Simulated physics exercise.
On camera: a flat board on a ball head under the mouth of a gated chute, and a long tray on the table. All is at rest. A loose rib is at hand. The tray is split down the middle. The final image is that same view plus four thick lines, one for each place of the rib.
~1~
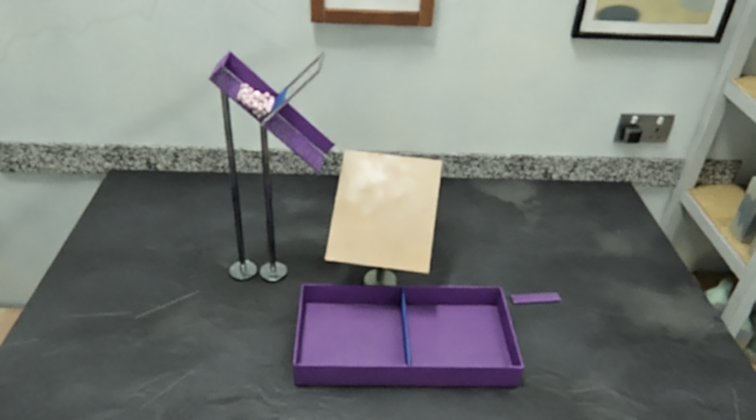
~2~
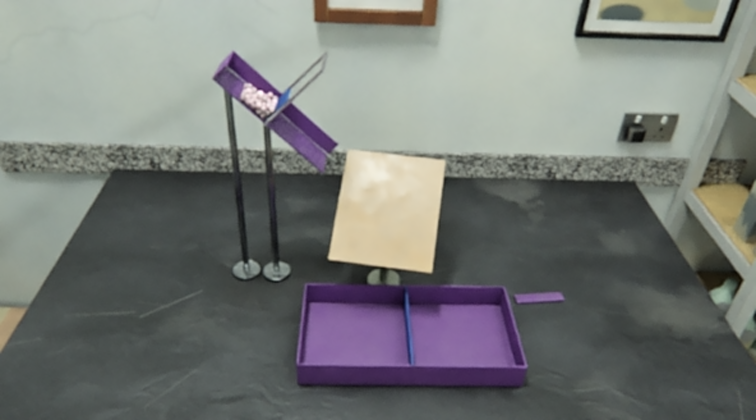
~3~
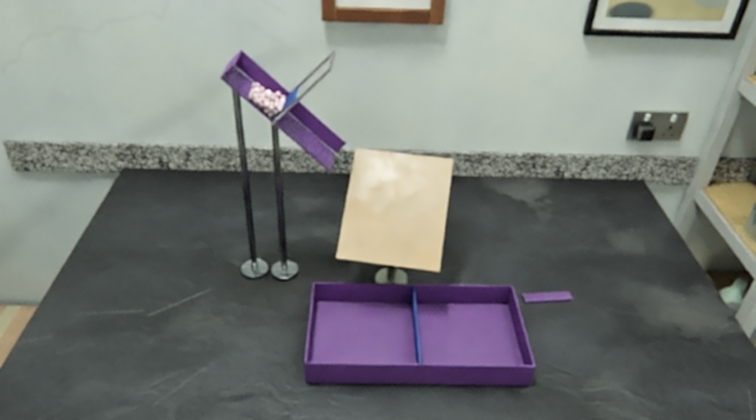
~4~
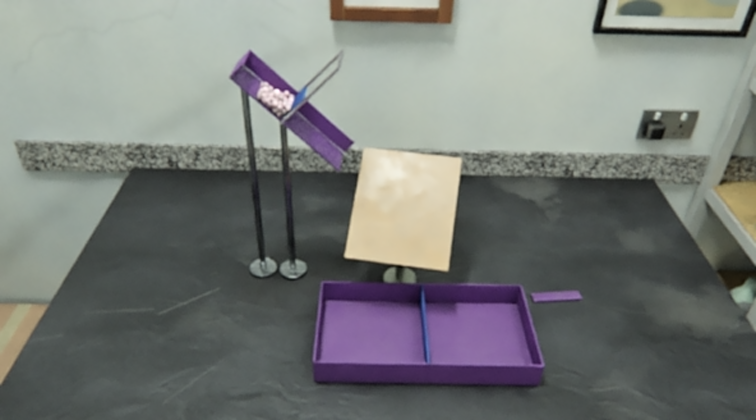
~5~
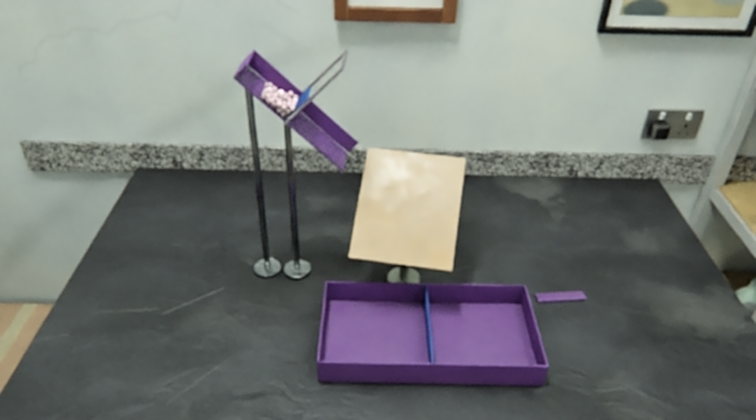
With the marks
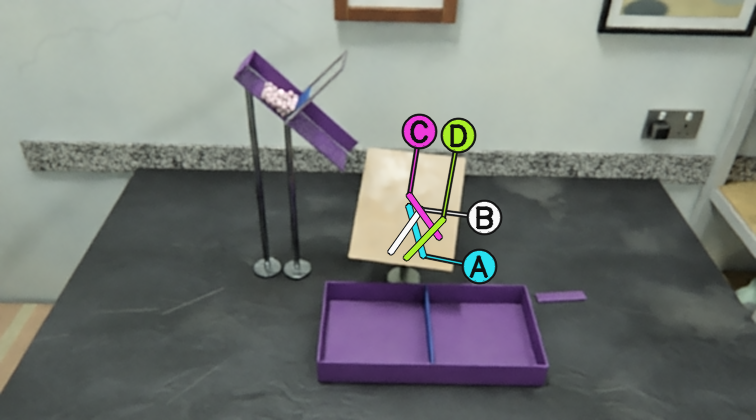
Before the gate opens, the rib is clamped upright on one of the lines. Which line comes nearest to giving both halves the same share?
The best line is C.
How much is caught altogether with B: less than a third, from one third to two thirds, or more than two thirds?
More than two thirds.
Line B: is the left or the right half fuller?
Left.
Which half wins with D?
The left half.
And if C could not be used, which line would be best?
It is A.
On the marked copy, line A from (408, 206) to (423, 255); line B from (421, 209) to (391, 251); line C from (409, 195) to (439, 237); line D from (442, 219) to (406, 257).
For line A, of what is caught, the bulk in the left half, close to a quarter in the right.
For line B, of what is caught, all but a few in the left half, only a few in the right.
For line C, of what is caught, close to half in the left half, close to half in the right.
For line D, of what is caught, all but a few in the left half, only a few in the right.
